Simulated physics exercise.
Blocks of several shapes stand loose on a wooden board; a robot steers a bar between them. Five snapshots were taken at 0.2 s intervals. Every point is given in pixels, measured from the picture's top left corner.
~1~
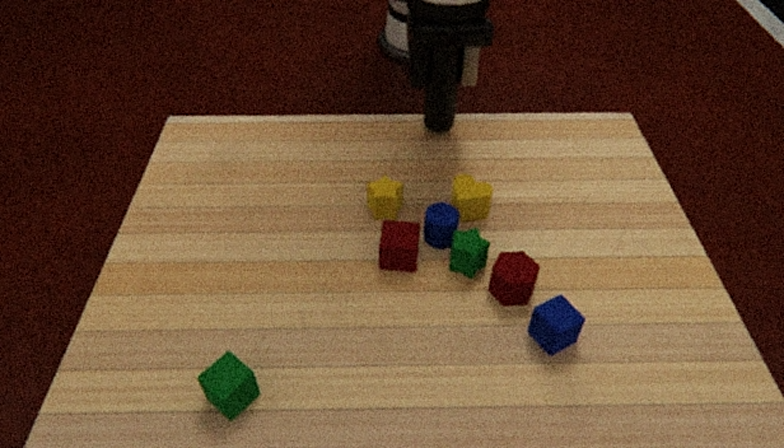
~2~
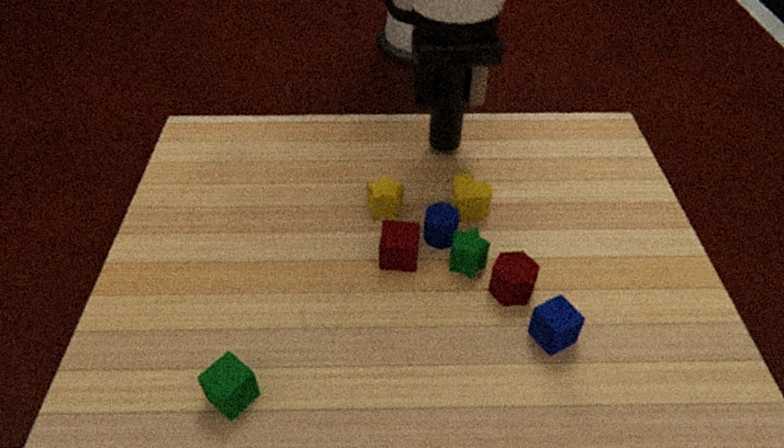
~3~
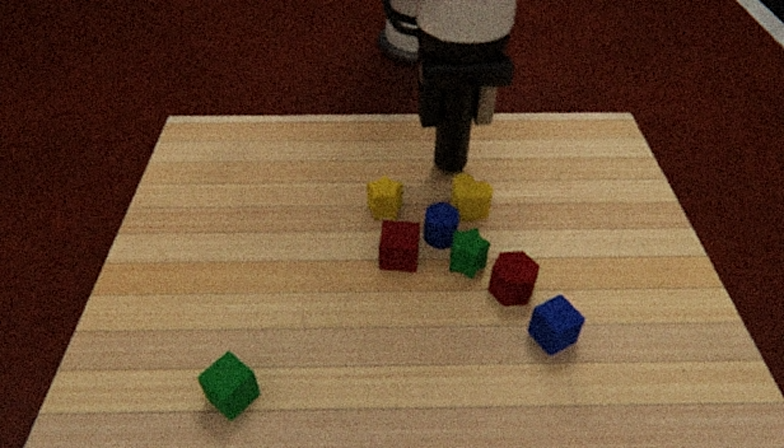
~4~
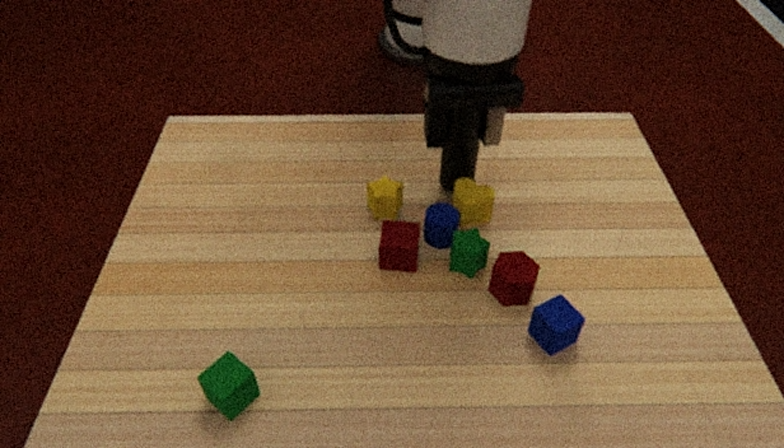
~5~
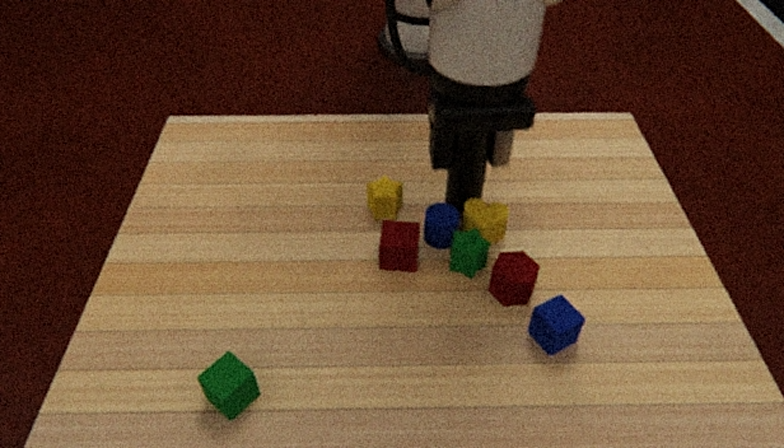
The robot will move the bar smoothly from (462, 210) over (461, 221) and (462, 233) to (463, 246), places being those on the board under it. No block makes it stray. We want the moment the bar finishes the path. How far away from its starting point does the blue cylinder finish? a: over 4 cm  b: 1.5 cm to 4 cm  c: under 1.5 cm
b.
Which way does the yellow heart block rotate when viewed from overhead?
Counterclockwise rotation.
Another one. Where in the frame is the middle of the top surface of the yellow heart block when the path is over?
In the picture, that point is around (500, 231).
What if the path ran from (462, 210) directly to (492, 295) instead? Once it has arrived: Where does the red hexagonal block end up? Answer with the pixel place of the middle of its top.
Around pixel (537, 289).
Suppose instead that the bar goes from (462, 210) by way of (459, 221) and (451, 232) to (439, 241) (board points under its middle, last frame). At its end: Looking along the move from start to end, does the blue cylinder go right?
Final answer: Yes.
On the path given first. Halfway along, bar at (462, 220); blue cylinder at (437, 220); yellow heart block at (495, 223), turned 40° anticlockwise.
At the end, bar at (464, 238); red square at (395, 234); blue cylinder at (431, 229); green star at (472, 252), turned 50° clockwise; yellow heart block at (500, 231), turned 85° anticlockwise.
